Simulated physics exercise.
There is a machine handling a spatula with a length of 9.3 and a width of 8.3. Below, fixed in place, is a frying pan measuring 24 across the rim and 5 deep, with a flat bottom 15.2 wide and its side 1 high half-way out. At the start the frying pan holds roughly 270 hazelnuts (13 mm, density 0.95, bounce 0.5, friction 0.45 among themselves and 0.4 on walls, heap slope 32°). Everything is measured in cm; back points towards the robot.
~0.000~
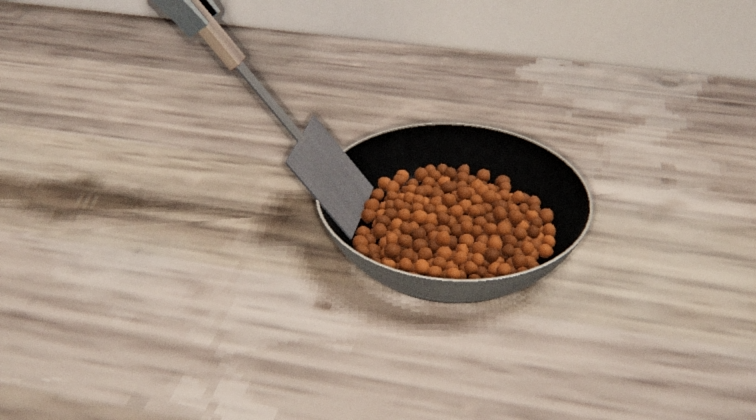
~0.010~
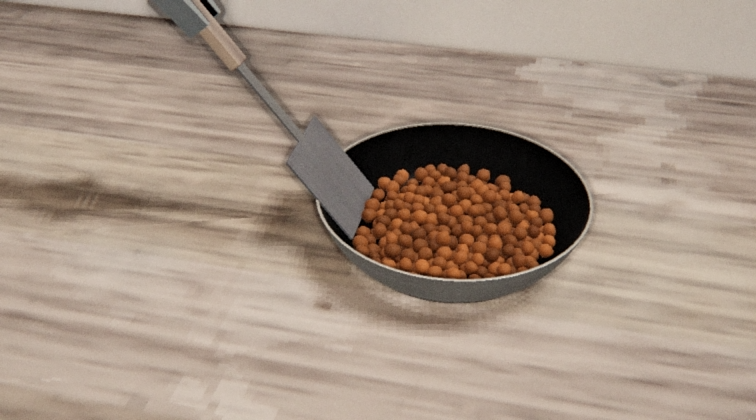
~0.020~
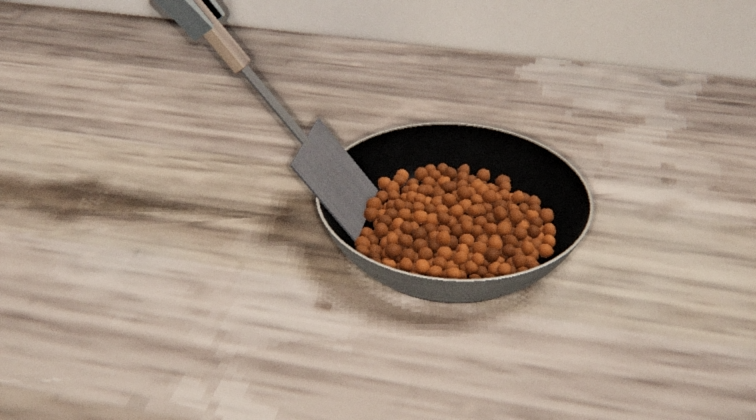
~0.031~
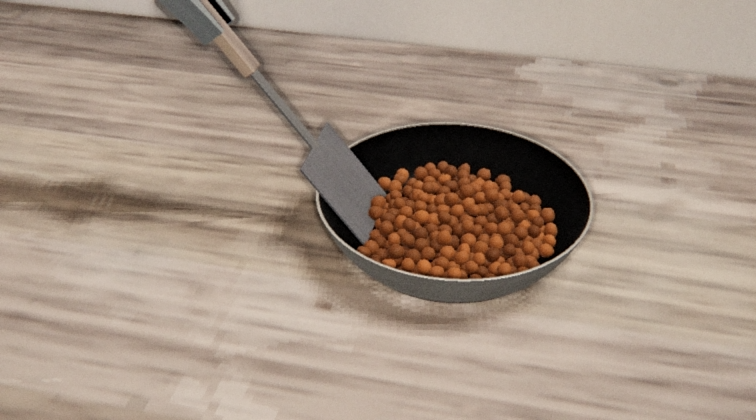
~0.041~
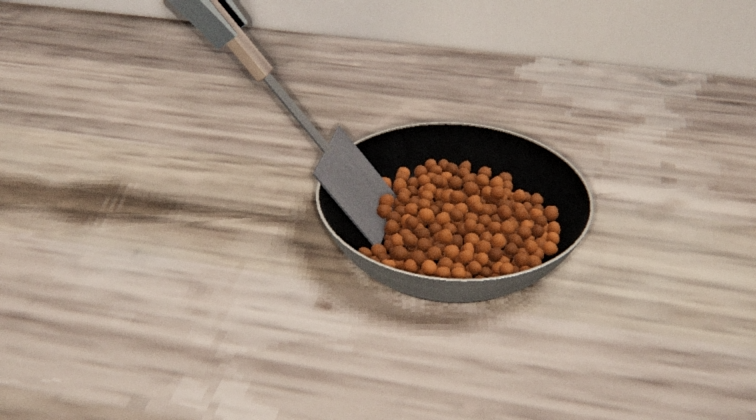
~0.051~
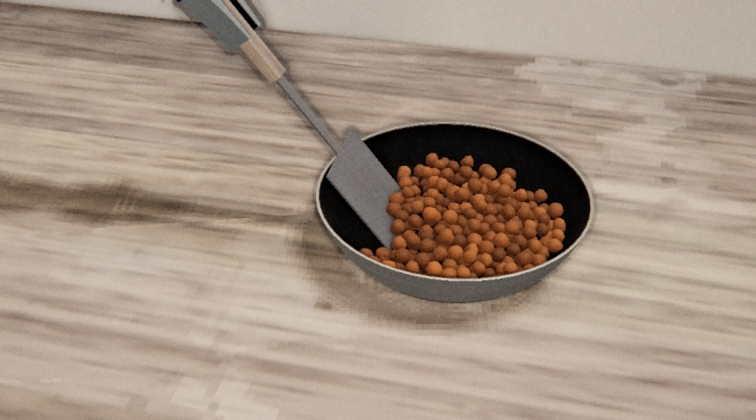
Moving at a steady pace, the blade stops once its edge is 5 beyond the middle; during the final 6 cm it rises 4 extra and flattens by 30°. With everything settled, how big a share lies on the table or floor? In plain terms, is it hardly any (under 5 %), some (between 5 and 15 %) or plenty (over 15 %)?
Some - between 5 and 15 %.
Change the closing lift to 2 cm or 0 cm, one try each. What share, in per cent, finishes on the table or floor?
5 and 0 per cent.
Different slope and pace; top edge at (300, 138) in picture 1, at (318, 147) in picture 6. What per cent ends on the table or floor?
Some 0 percent ends up on the table or floor.
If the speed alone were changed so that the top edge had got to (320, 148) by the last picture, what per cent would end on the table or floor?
Near 0 in a hundred.
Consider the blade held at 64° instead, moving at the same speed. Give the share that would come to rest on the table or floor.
I'd expect near 10 percent then.
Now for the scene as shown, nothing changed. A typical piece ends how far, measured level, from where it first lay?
It comes to some 3 cm.
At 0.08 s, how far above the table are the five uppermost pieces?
Estimated height above table: Approx. 5 cm.
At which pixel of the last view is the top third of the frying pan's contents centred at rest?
The middle lies somewhere around (532, 223).
After 0.08 s, sloping 51°, highest piece 6 above the table; 266 in the frying pan.
After 0.10 s, sloping 41°, highest piece 7 above the table; 266 in the frying pan.
After 0.31 s, sloping 22°, highest piece 10 above the table; 240 in the frying pan, 23 on the table or floor, 3 on the blade or in flight.
After 1.36 s, sloping 22°, highest piece 5 above the table; 240 in the frying pan, 26 on the table or floor.
At rest, 240 in the frying pan, 26 on the table or floor. That is 10 % on the table or floor.
